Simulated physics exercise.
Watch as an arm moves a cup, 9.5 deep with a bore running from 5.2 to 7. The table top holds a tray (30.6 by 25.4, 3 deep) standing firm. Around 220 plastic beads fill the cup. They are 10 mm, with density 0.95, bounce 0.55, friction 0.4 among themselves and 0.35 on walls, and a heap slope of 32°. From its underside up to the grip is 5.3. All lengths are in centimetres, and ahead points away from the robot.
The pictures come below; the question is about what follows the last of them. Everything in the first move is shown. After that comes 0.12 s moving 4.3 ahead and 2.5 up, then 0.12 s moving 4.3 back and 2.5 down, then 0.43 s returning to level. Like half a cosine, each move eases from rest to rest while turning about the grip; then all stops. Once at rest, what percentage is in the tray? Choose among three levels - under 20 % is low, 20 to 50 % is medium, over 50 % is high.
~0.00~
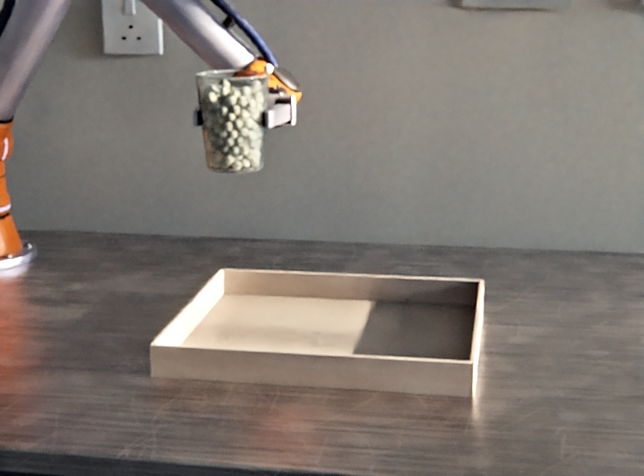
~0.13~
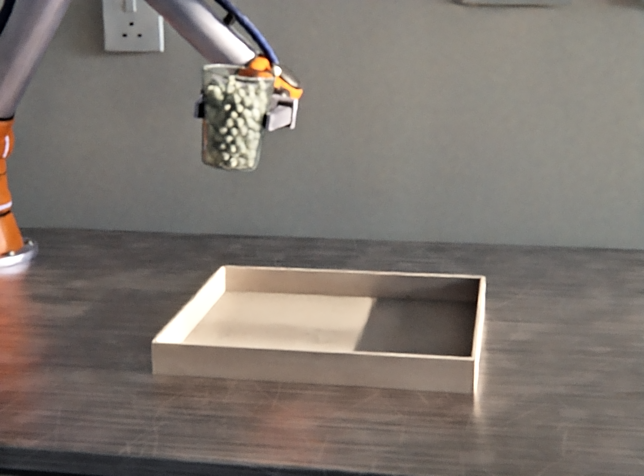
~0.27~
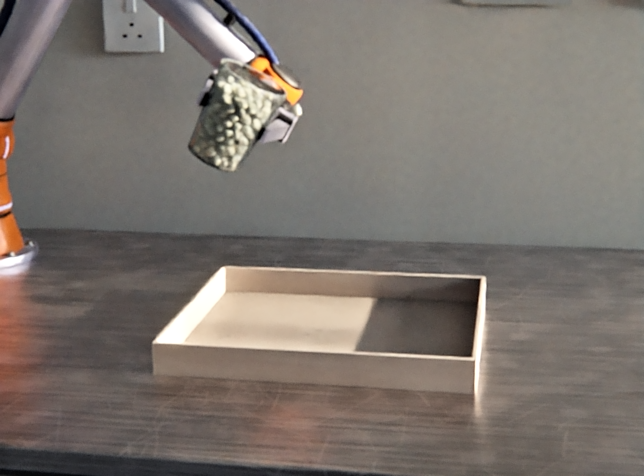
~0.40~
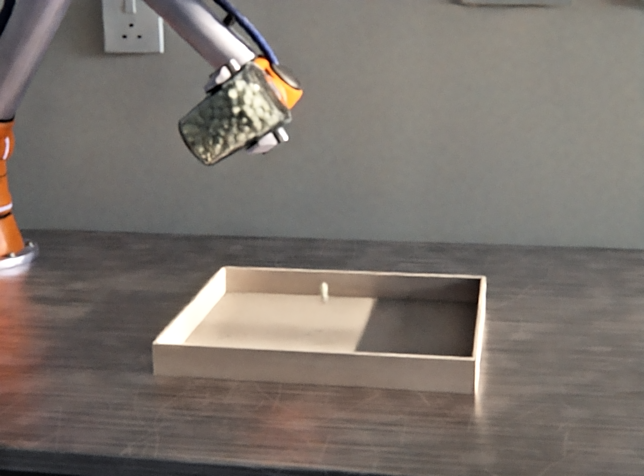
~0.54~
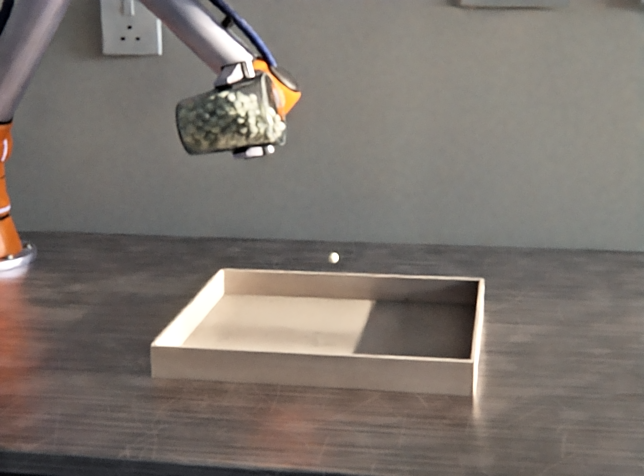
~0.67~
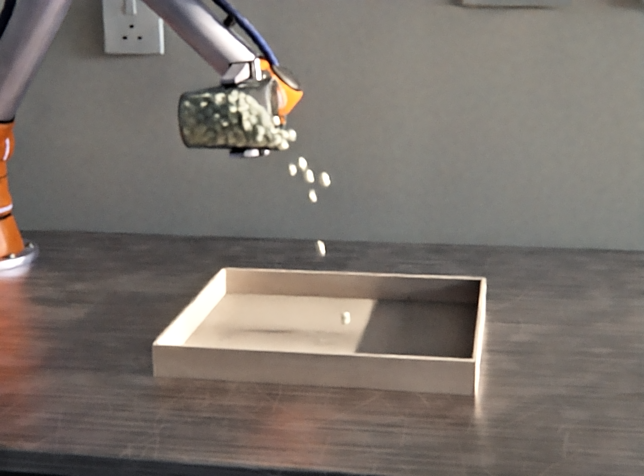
The level is high.
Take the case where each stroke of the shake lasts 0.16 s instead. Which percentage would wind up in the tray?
Then about 65 per cent.
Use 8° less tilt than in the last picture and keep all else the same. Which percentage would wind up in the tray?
Roughly 80 percent then.
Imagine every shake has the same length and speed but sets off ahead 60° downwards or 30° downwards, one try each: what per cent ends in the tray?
Result: Approx. 35 % and 55 %, one try each.
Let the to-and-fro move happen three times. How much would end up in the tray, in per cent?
In that case it would be near 95 percent.
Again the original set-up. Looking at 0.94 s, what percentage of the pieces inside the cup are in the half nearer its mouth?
I'd say close to 100 per cent.
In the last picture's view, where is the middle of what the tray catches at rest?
Estimated centre at around (419, 335).
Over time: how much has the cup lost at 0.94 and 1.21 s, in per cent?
Taking the two times in order, I'd say 85 and then 90 per cent.
After 0.94 s, tilted 84° forward, highest piece 23 above the table; 28 in the cup, 12 in the tray, 181 in flight or on a rim.
After 1.21 s, tilted 19° forward, highest piece 24 above the table; 197 in the tray, 17 in the cup, 6 on the table or floor, 1 in flight or on a rim.
After 1.54 s, level, highest piece 21 above the table; 198 in the tray, 17 in the cup, 6 on the table or floor.
After 2.59 s, level, highest piece 21 above the table; 198 in the tray, 17 in the cup, 6 on the table or floor.
In the end, 198 in the tray, 17 in the cup, 6 on the table or floor. That is 90 % in the tray.
